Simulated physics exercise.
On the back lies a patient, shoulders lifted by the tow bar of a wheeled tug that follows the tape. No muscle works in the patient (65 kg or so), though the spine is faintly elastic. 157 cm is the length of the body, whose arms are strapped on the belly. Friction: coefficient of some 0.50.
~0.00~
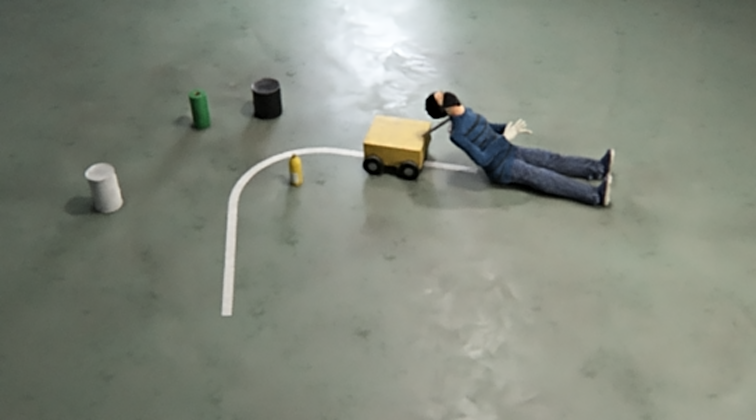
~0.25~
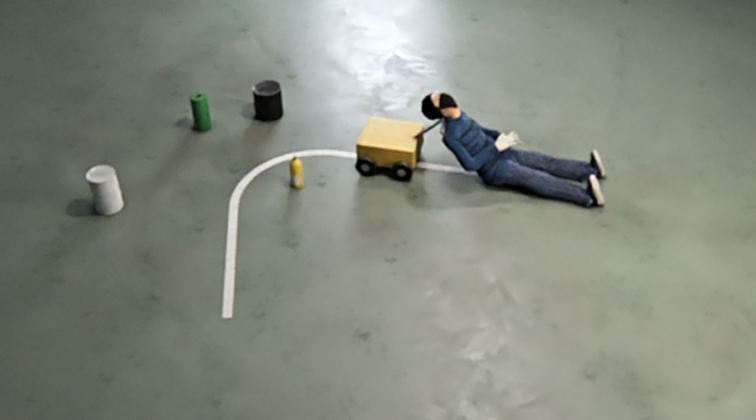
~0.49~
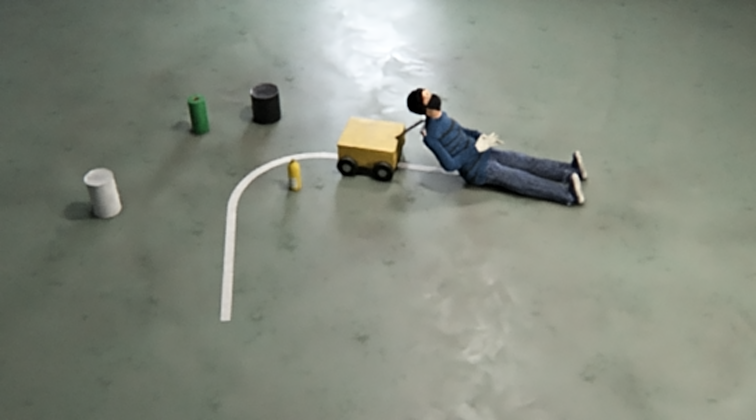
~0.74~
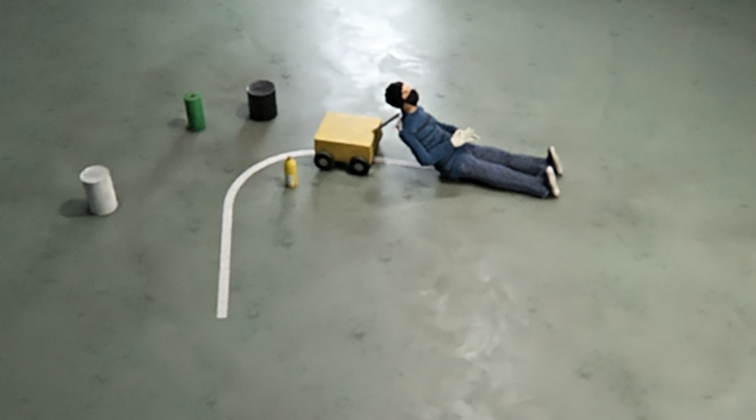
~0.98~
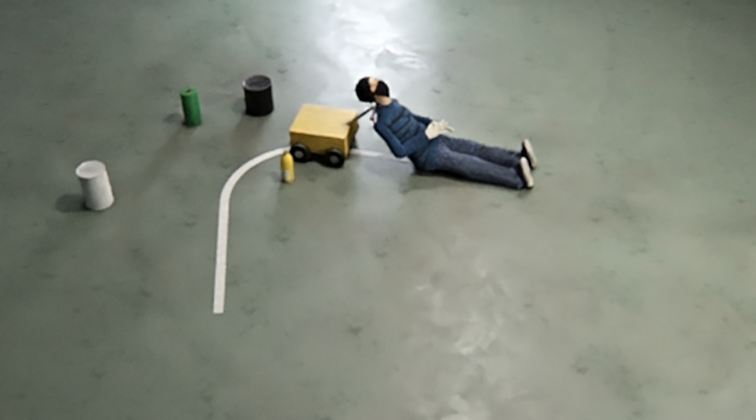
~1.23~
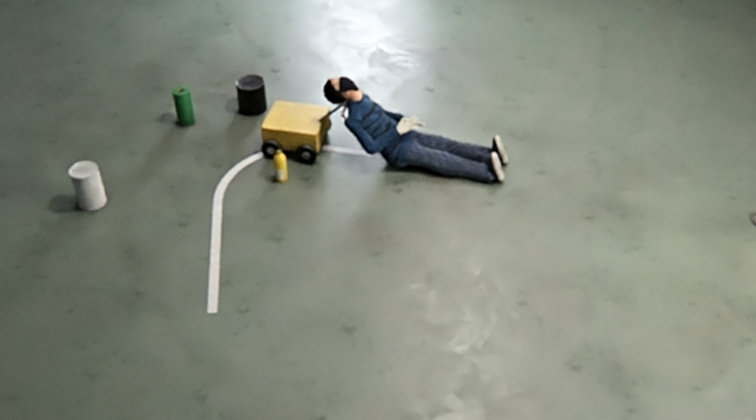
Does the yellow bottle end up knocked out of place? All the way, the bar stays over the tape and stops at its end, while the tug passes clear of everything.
Yes.
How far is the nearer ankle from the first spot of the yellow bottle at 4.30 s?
The gap is about 0 cm.
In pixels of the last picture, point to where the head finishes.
I'd expect it close to pixel (202, 258).
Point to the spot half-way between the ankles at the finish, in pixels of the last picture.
Around (247, 200).
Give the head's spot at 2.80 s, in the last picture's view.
It sits near (211, 120), give or take.
After 2.10 s the yellow bottle is where it stood, near (280, 165) in the last picture's view; the nearer ankle is 103 cm from that spot.
After 2.80 s the yellow bottle is 2 cm from where it stood, near (279, 166) in the last picture's view; the green post where it stood; the nearer ankle is 70 cm from that spot.
After 3.60 s the yellow bottle is 22 cm from where it stood, near (281, 187) in the last picture's view; the nearer ankle is 39 cm from that spot.
After 4.30 s the yellow bottle is 40 cm from where it stood, near (281, 209) in the last picture's view; the green post where it stood; the nearer ankle is 3 cm from that spot.
After 5.1 s, yellow bottle gets knocked; black bucket stays put; green post stays put; white bin stays put.
